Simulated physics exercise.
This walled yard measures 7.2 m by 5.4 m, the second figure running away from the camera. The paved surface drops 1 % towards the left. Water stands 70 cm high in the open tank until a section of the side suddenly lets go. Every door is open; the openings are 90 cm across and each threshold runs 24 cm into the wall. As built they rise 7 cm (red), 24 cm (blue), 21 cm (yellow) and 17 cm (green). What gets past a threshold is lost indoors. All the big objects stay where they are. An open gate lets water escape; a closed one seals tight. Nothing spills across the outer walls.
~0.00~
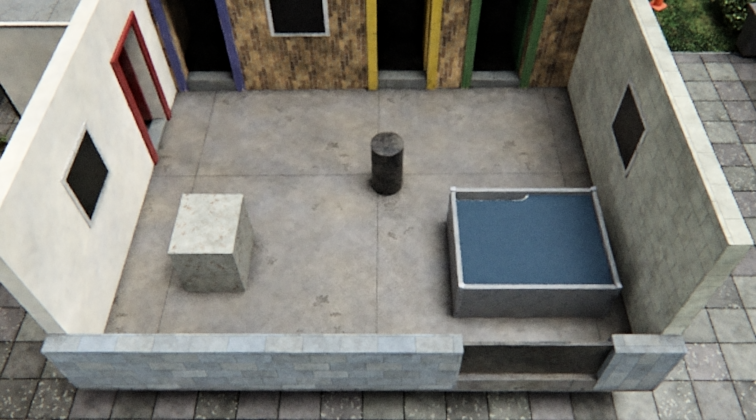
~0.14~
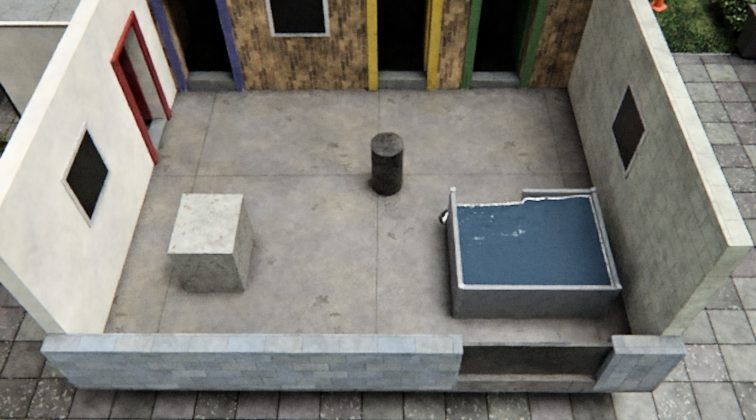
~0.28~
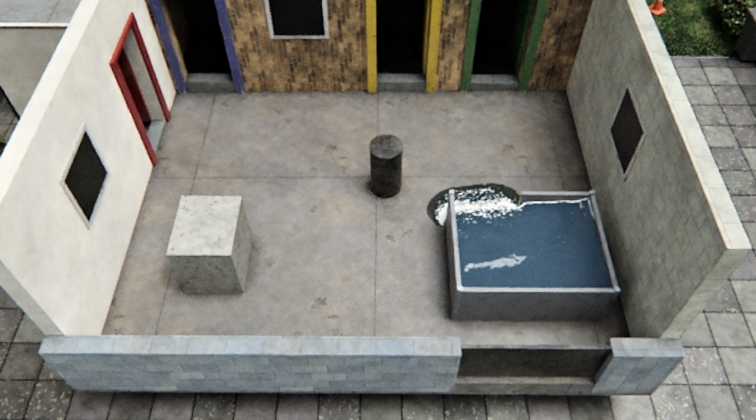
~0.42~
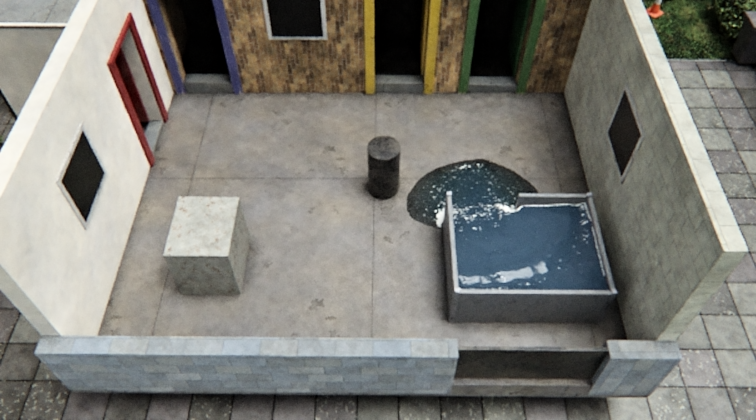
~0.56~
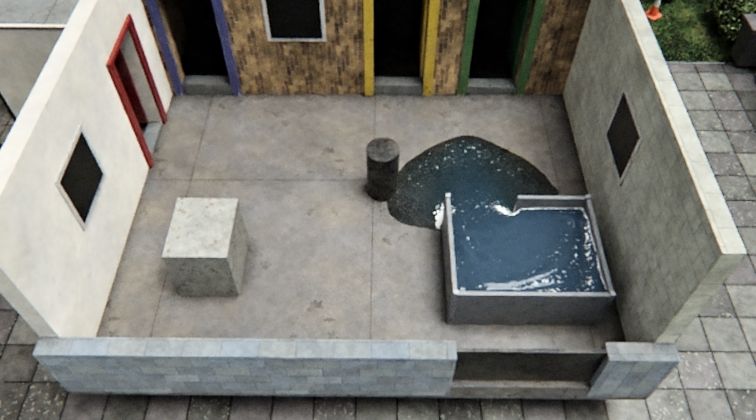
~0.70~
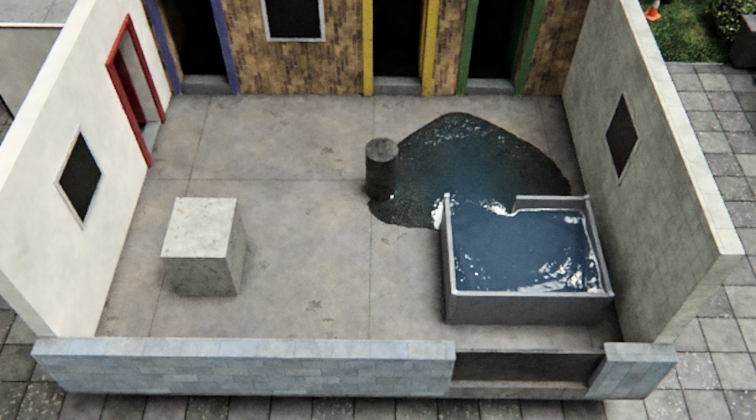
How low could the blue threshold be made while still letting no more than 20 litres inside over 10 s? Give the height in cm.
About 9.5 cm.
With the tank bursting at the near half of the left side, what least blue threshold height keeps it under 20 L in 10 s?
Then roughly 18 cm.
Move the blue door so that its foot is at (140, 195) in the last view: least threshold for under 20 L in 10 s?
Roughly 6.5 cm.
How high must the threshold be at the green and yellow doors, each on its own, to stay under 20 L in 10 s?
About 21 cm at green and 21 cm at yellow.
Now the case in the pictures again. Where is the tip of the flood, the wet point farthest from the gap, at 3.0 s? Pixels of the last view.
Near (170, 100).
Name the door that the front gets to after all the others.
Last comes the red one.
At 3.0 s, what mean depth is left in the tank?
Roughly 26 cm on average.
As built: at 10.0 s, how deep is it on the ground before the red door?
Roughly 11.5 cm deep.
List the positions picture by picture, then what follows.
The first picture shows still water, 70 cm deep, in the open tank at (530, 239); the blue door at (201, 46) is dry.
In the second picture, the gap is on the far side, the front 0.3 m out at a hidden place; the back of the open tank holds 70 cm.
In the third picture, water pours out on the far side and has run 0.7 m, to (465, 190); about 11 cm deep outside, 70 cm at the back.
In the fourth picture, the front is at (468, 164), 1.3 m from the gap on the far side; 2.0 m2 of floor is wet, 67 cm left at the back.
In the fifth picture, water pours out on the far side and has run 1.9 m, to (460, 140); about 5 cm deep outside, 59 cm at the back.
In the sixth picture, the gap is on the far side, the front 2.5 m out at (450, 116); the back of the open tank holds 60 cm; 3.7 m in a straight line remain to the blue door at (197, 49).
After 1.4 s water covers 30 % of the floor, deepest (38 cm) near (467, 227); it has not reached the blue door.
After 3.0 s water covers 40 % of the floor, deepest (22 cm) near (487, 114); 5 cm at the blue door, 0 litres in over its 24 cm threshold.
After 10.0 s water covers 90 % of the floor, deepest (13 cm) near (85, 366); 11 cm at the blue door, 0 litres in over its 24 cm threshold.
At the blue door as built, the water arrived by 2.3 s and peaked near 12 cm at 8.0 s.
Run again over the same 10 s with other heights there, 30 litres in over 8.5 cm, 7 litres over 11.5 cm. The limit of 20 litres is kept from about 9.5 cm up.
